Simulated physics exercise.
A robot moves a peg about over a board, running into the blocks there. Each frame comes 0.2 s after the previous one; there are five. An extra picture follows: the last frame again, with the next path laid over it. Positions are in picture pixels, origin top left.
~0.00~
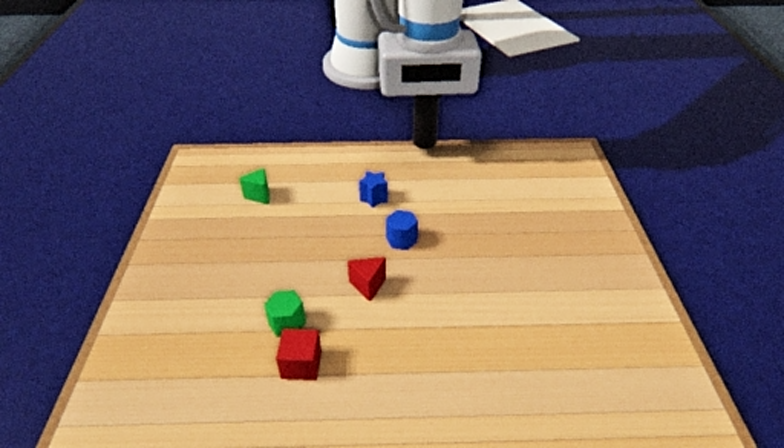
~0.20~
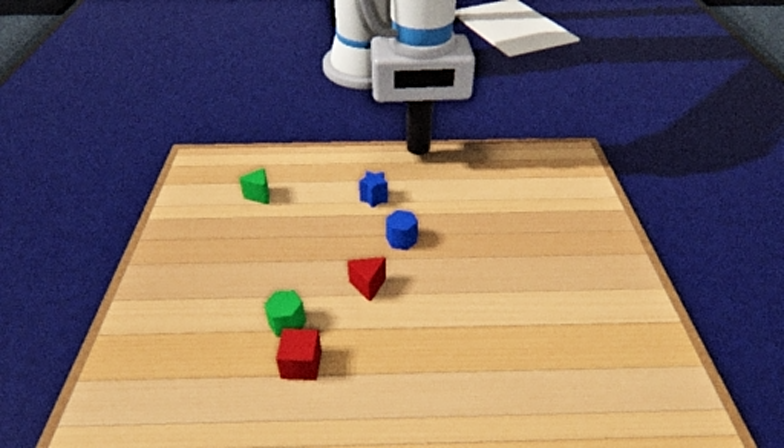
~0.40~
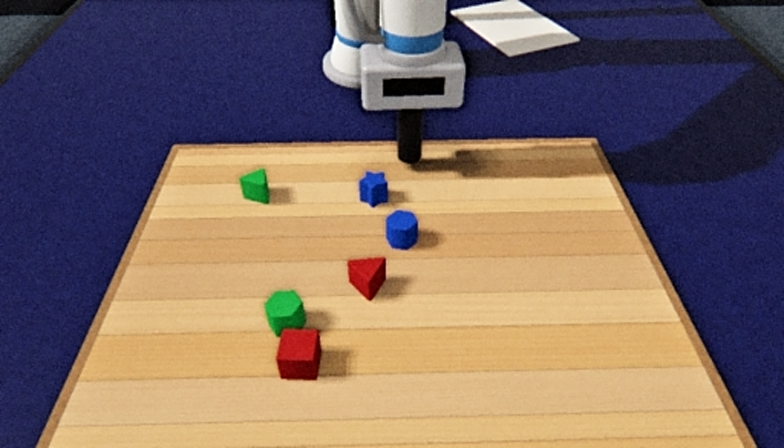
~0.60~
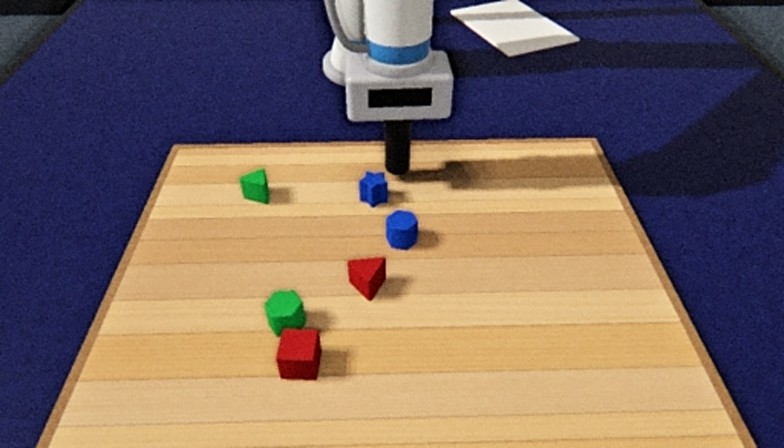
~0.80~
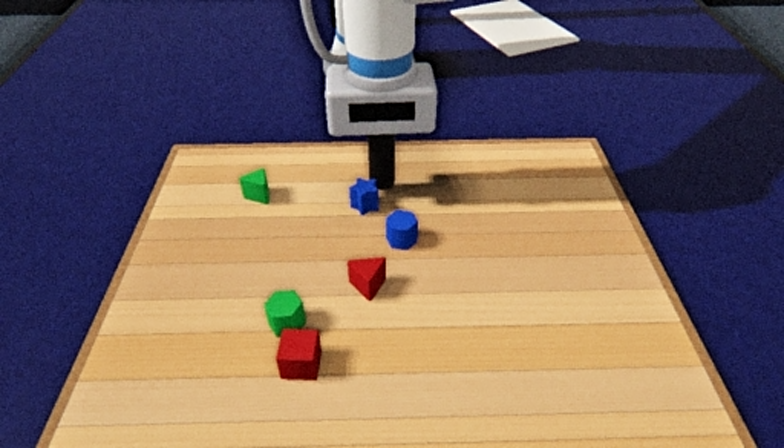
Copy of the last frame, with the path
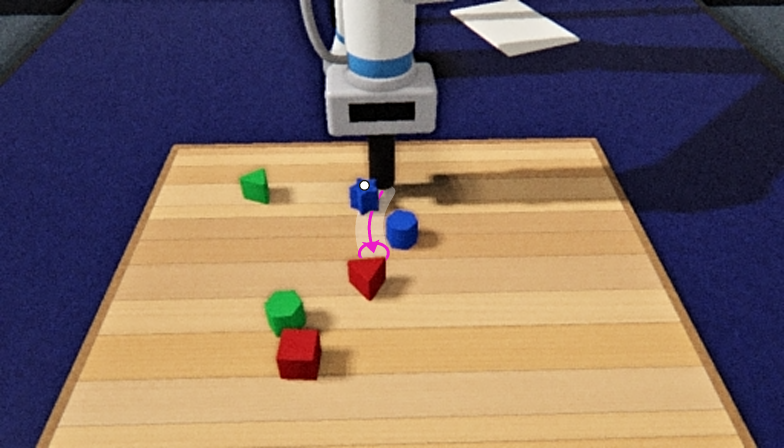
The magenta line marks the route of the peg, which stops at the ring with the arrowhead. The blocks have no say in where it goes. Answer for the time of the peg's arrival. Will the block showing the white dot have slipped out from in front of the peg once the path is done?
Going by the path, yes.
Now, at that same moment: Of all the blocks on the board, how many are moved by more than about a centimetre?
Total moved: One.
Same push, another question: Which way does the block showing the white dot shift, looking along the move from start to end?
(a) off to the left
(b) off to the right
It's b.
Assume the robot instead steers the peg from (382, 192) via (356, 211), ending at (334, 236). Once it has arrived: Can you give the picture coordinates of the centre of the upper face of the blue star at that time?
In the picture, that point is around (307, 223).
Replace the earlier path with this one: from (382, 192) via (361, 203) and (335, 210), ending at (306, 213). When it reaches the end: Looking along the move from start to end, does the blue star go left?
It seems so.
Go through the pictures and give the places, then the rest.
Tip of the peg at (425, 144), middles of tops, blue star at (374, 178), blue hexagonal block at (402, 219), in the first picture.
Peg at (418, 149), nothing pushed, in the second picture.
Peg at (409, 158), nothing pushed, in the third picture.
Peg at (398, 169), nothing pushed, in the fourth picture.
Peg at (382, 183), blue star at (364, 185), blue hexagonal block at (402, 219), in the fifth picture.
The line goes from (382, 192) over (373, 210) and (369, 231) to (374, 253); the dot is on the blue star.
On the path given first. One third of the way, peg at (372, 202); blue star at (348, 198), turned 50° clockwise.
Two thirds of the way, peg at (369, 223); blue star at (342, 203), turned 90° clockwise.
At the end, peg at (374, 245); blue star at (342, 203), turned 90° clockwise; blue hexagonal block unmoved.
